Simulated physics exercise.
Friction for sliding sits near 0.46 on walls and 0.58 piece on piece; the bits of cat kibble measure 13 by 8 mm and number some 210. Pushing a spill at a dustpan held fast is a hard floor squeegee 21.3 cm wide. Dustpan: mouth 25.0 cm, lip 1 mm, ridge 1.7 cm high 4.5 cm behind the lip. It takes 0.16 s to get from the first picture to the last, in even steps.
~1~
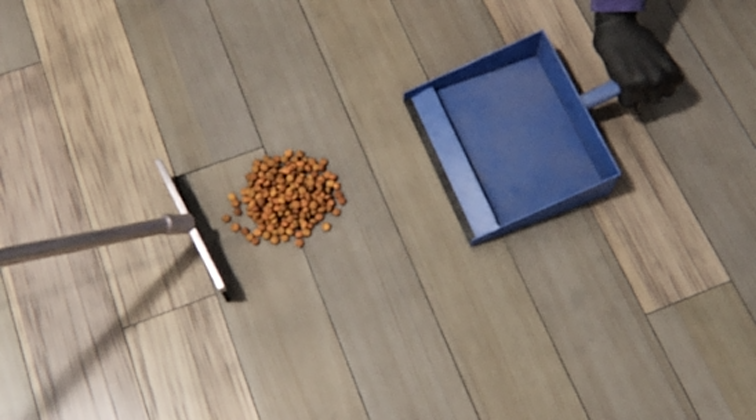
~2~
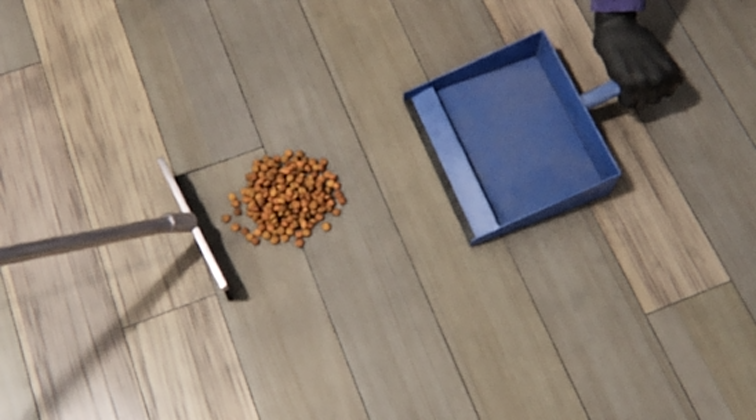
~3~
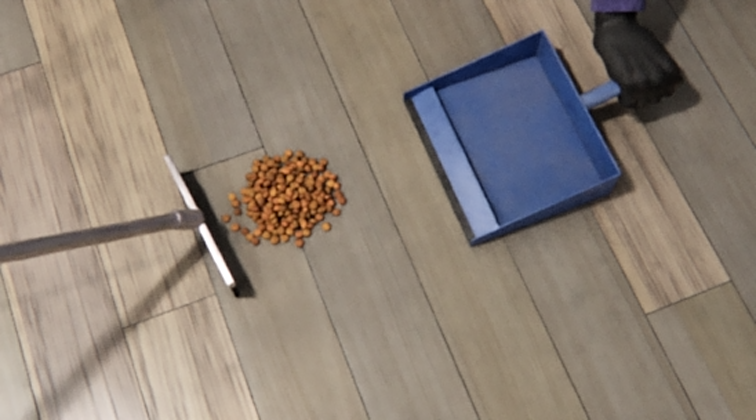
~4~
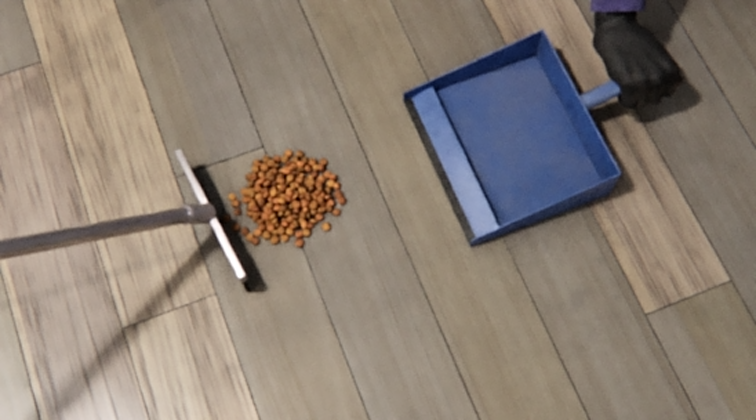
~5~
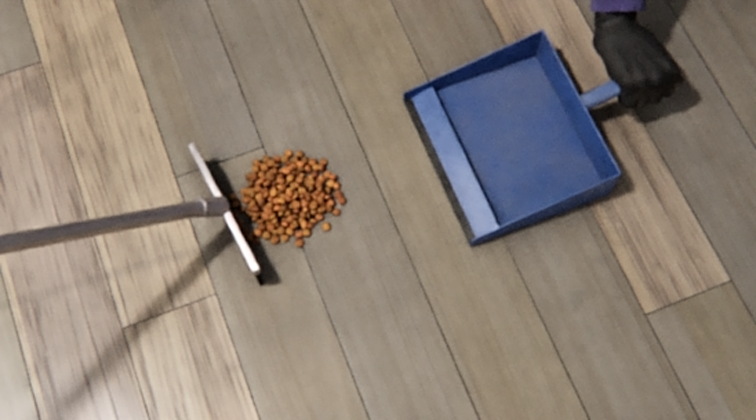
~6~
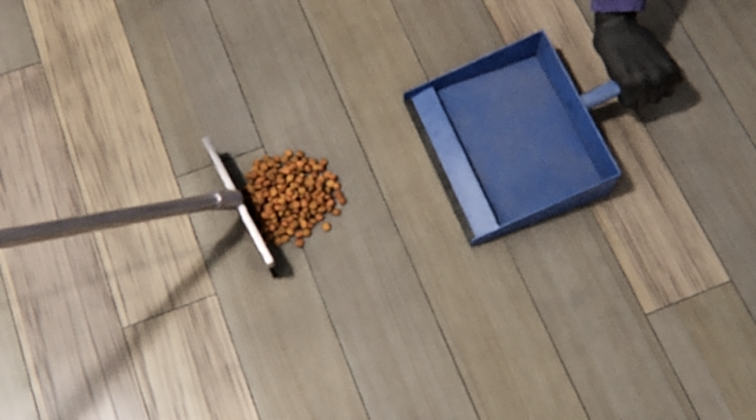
A floor squeegee crept right across the wooden floor toward a small pile of brown kibble, then pressed into its left edge, while a black-gloved hand kept a blue dustpan still.
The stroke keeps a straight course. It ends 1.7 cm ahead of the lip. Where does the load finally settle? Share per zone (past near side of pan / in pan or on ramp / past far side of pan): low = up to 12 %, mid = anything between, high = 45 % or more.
Near side - low, pan - mid, far side - mid.
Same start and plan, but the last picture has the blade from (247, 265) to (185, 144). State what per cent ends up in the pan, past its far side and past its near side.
You'd see pan at 15, far at 45 and near at 0.
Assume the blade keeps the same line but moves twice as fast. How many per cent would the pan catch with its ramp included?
Then near 55 in a hundred.
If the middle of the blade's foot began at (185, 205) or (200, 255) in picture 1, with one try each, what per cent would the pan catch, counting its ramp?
Roughly 30 % and 35 %.
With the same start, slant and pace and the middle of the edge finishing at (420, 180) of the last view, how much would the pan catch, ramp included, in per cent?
About 30 %.
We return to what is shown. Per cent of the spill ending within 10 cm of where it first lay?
0 %.
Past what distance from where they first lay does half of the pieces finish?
I'd put it near 22 cm.
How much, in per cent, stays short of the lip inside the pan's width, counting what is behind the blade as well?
45 %.
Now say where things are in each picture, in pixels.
The first frame shows blade from (222, 288) to (161, 165), moved 0.0 cm, 0 of the pieces shifted so far; middle of the pieces at (283, 197); pan at (517, 142).
The second frame shows blade from (224, 287) to (163, 164), moved 0.3 cm, 0 of the pieces shifted so far; middle of the pieces at (283, 197).
The third frame shows blade from (231, 283) to (169, 161), moved 1.4 cm, 0 of the pieces shifted so far; middle of the pieces at (283, 197).
The fourth frame shows blade from (242, 277) to (180, 156), moved 3.1 cm, 0 of the pieces shifted so far; middle of the pieces at (283, 197).
The fifth frame shows blade from (256, 270) to (194, 149), moved 5.1 cm, 3 of the pieces shifted so far; middle of the pieces at (283, 197).
The sixth frame shows blade from (270, 263) to (207, 143), moved 7.2 cm, 19 of the pieces shifted so far; middle of the pieces at (290, 198); pan at (517, 142).
Then, 0.21 s after the last picture, middle of the blade 15 cm from the lip; 0 % over the lip, far side 10 %, near side 0 %.
Then, 0.34 s after the last picture, middle of the blade 7 cm from the lip; 0 % over the lip, far side 15 %, near side 0 %.
Then, 0.61 s after the last picture, middle of the blade 3 cm from the lip; 35 % over the lip, far side 20 %, near side 0 %.
In the end, near side 0 %, pan 35 %, far side 20 %, in front of the lip or behind the blade 45 %.
